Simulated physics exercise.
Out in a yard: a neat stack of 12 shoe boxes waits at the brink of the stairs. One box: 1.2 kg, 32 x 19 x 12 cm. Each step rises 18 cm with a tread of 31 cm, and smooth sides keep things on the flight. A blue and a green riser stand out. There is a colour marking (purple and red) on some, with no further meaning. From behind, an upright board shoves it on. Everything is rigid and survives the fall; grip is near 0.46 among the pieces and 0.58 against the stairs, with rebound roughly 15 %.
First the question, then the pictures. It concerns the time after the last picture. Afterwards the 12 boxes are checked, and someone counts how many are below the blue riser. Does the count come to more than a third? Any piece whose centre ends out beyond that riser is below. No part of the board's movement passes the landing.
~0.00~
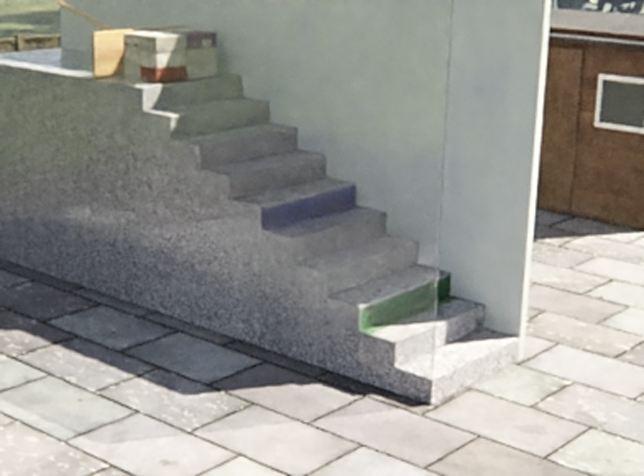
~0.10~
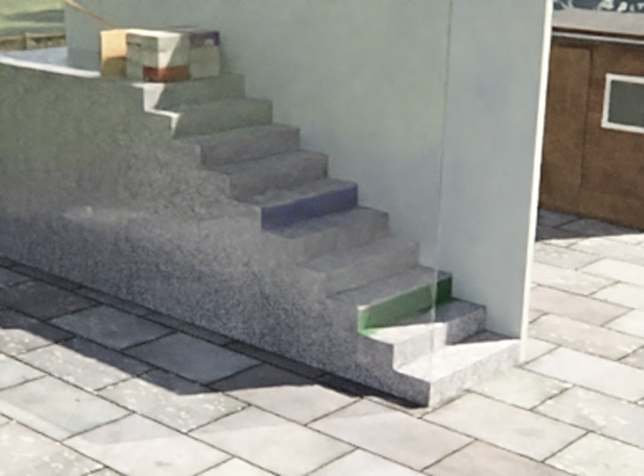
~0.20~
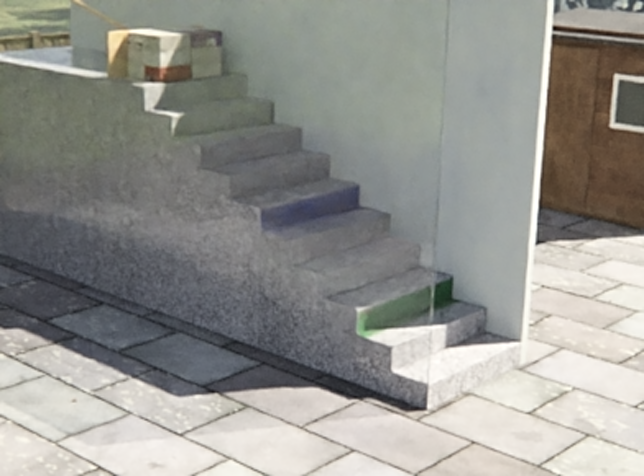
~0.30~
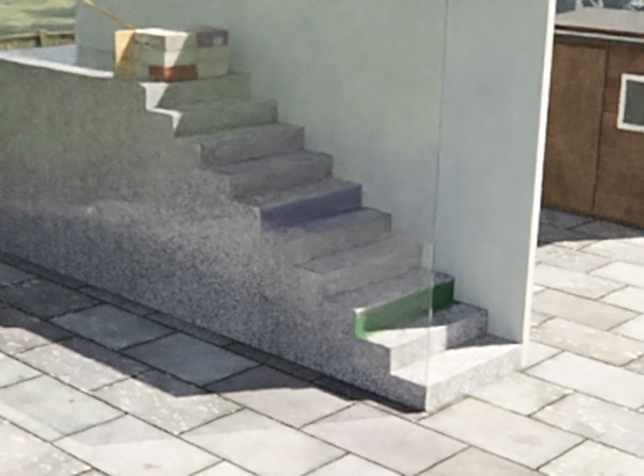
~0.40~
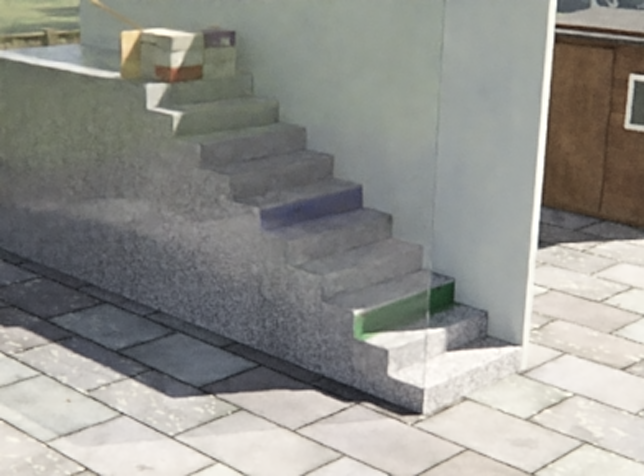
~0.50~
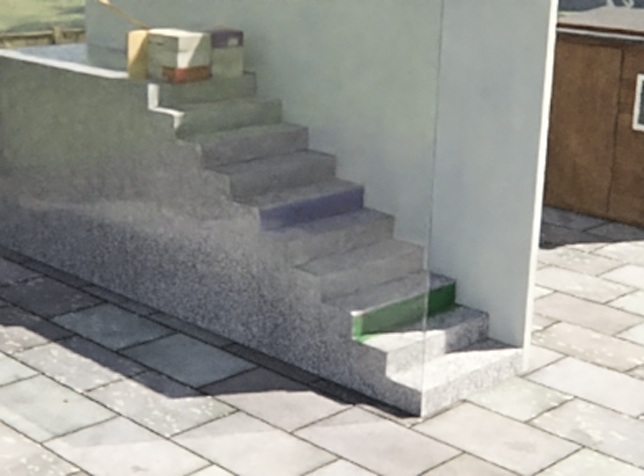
No.
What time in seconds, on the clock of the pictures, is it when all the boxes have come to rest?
Time: About 3.5 s.
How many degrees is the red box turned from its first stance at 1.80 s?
Near 0 degrees from where it started.
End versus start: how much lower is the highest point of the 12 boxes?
I'd put it at around 24 cm.
By 0.62 s, none of the 12 boxes below the blue riser, 12 disturbed; purple box tilted 4°; red box moved 24 cm.
By 0.82 s, none of the 12 boxes below the blue riser, 12 disturbed; purple box tilted 18°, 15 cm lower; red box tilted 17°, 15 cm lower.
By 1.18 s, none of the 12 boxes below the blue riser, 12 disturbed; purple box on its side; red box 18 cm lower.
When it is over (3.5 s), 1 of the 12 boxes below the blue riser; purple box on its side; red box 18 cm lower. That is 8 per cent. In pixels of the last frame, middles, purple box near (275, 119), red box near (200, 99).
